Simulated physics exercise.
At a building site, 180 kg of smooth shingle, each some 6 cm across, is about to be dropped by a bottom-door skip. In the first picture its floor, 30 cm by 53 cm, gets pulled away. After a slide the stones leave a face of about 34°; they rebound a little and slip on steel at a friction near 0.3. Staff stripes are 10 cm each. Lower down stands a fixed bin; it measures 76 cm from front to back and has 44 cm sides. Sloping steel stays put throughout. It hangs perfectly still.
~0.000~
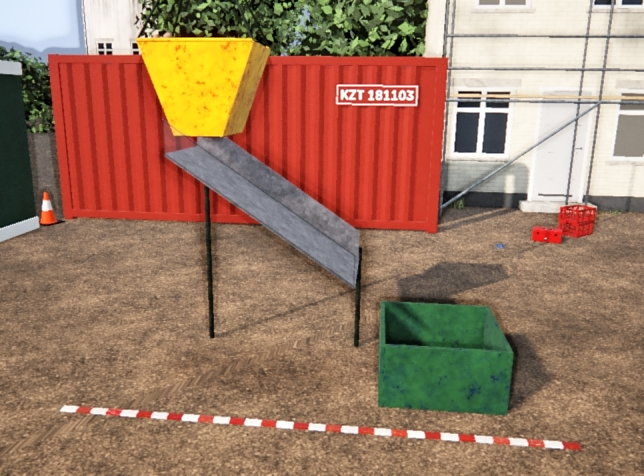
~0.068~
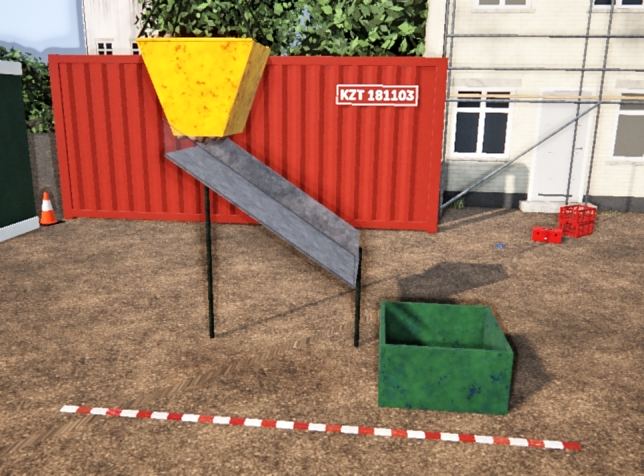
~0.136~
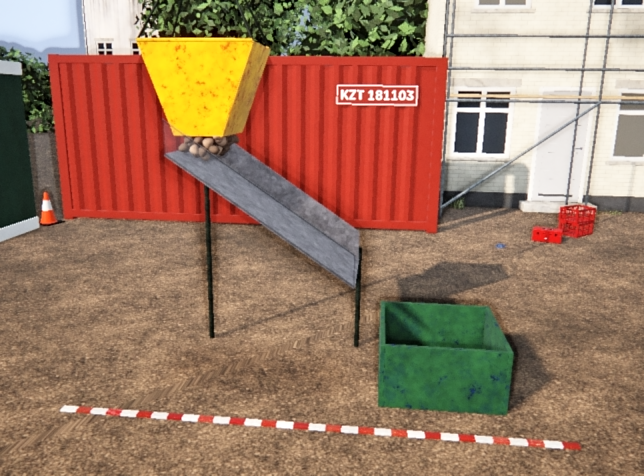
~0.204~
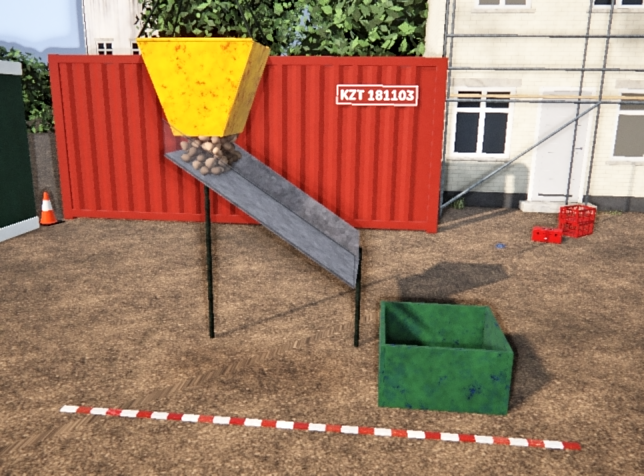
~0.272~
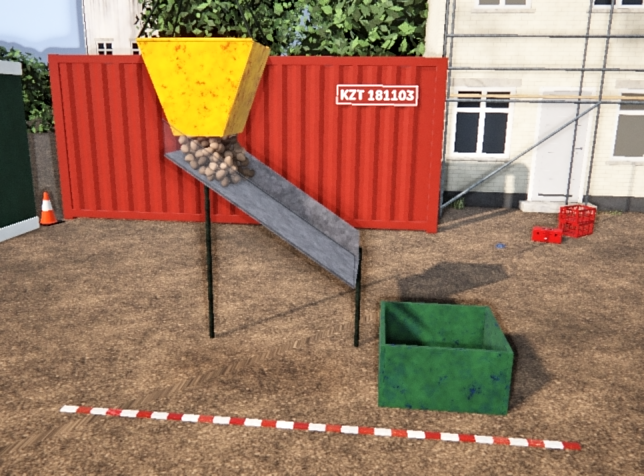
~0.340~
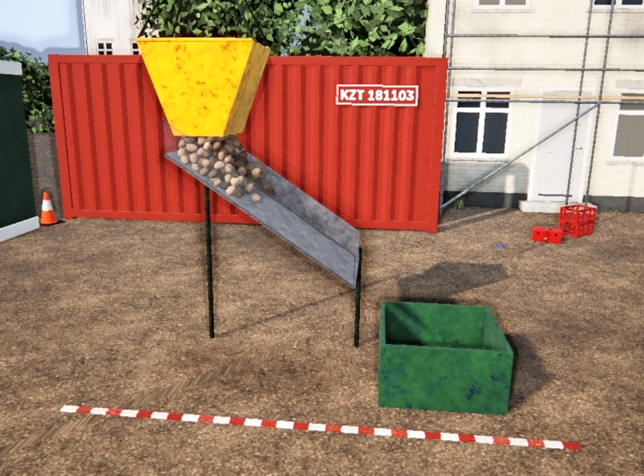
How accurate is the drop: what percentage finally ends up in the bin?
100 %.
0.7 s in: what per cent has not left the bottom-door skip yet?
I'd say it holds close to 25 percent.
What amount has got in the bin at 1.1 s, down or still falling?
By then I'd say close to 30 per cent.
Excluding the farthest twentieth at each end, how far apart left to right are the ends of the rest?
It covers roughly 70 centimetres from left to right.
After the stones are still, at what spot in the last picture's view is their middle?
Near (446, 363).
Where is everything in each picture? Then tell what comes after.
In the first picture, the outlet is at (198, 128); nothing has dropped yet.
In the second picture, the outlet is at (198, 128); 4 % is out.
In the third picture, outlet at (198, 128), the stream shows down to (208, 153); 89 % still inside.
In the fourth picture, outlet at (198, 128), the stream shows down to (220, 169); 81 % still inside.
In the fifth picture, outlet at (198, 128), the stream shows down to (236, 178); 72 % still inside.
In the sixth picture, outlet at (198, 128), the stream shows down to (256, 190); 64 % still inside.
After 0.7 s, 27 % in the bottom-door skip, 70 % on the steel, 3 % falling or lying left of the bin; the stones farthest right are at (385, 286).
After 1.1 s, 0 % in the bottom-door skip, 63 % on the steel, 8 % falling or lying left of the bin, 29 % falling or lying in the bin; the stones farthest right are at (485, 370).
After 1.7 s, 0 % in the bottom-door skip, 11 % on the steel, 6 % falling or lying left of the bin, 83 % falling or lying in the bin; the stones farthest right are at (489, 370).
After 2.6 s, 0 % in the bottom-door skip, 100 % falling or lying in the bin; the stones farthest right are at (485, 360).
After 4.5 s, 0 % in the bottom-door skip, 100 % in the bin; the stones farthest right are at (485, 360).
